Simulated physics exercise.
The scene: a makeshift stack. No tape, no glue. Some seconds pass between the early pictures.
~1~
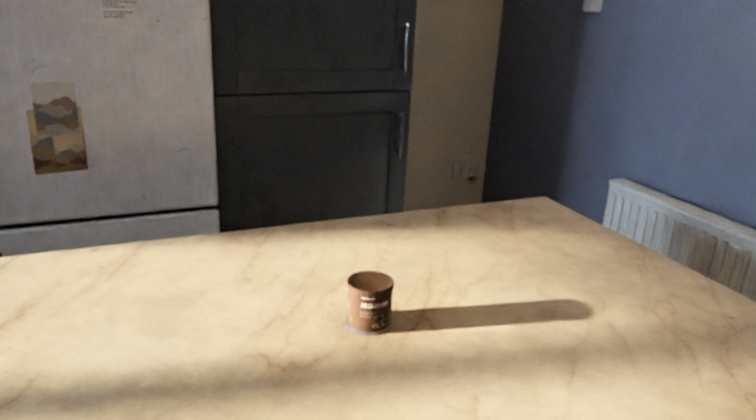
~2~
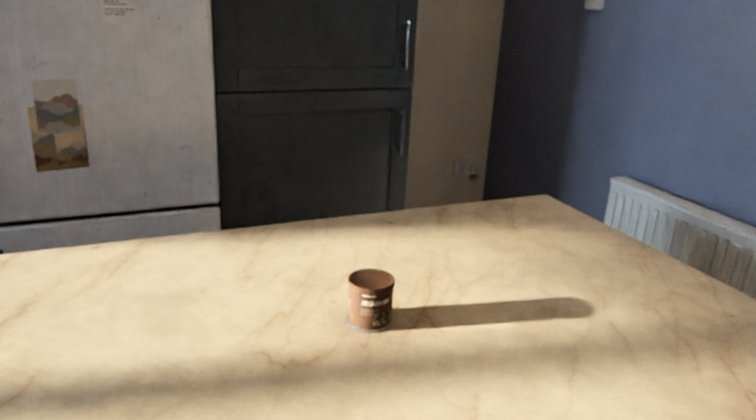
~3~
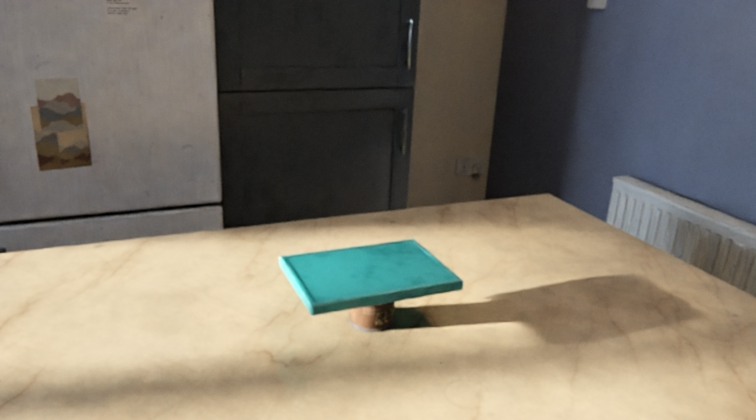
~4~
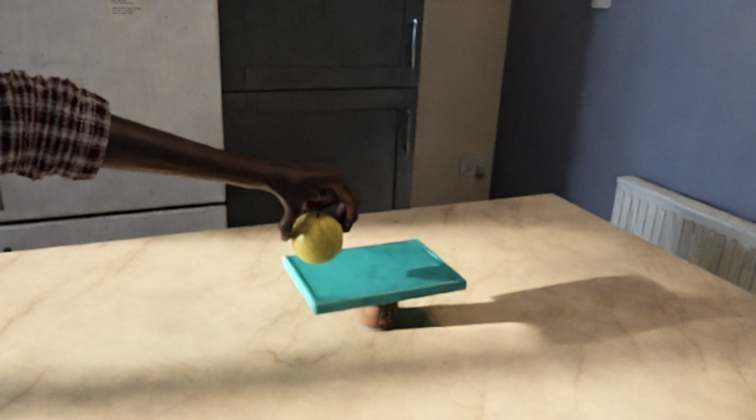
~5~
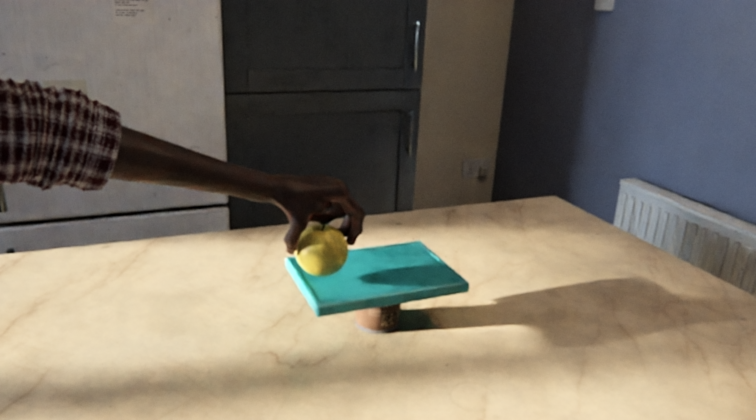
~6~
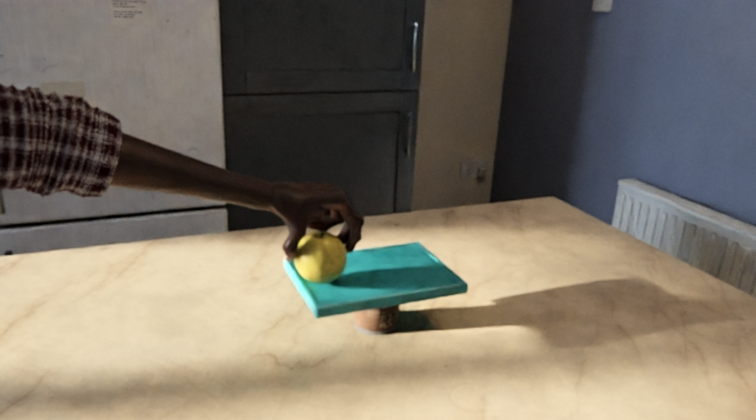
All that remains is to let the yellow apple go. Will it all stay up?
The stack gives way.
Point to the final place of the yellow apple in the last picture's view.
Near (218, 336).
Then, 0.40 s on from there, yellow apple now fallen; turquoise lid turned 47° from how it was put.
Then, 0.60 s on from there, turquoise lid turned 30° from how it was put.
Then, 0.80 s on from there, turquoise lid turned 23° from how it was put.
In the end, fallen, turquoise lid and yellow apple; brown tin unmoved. At the end, from the last picture's camera, yellow apple near (219, 336). The stack loses its balance.
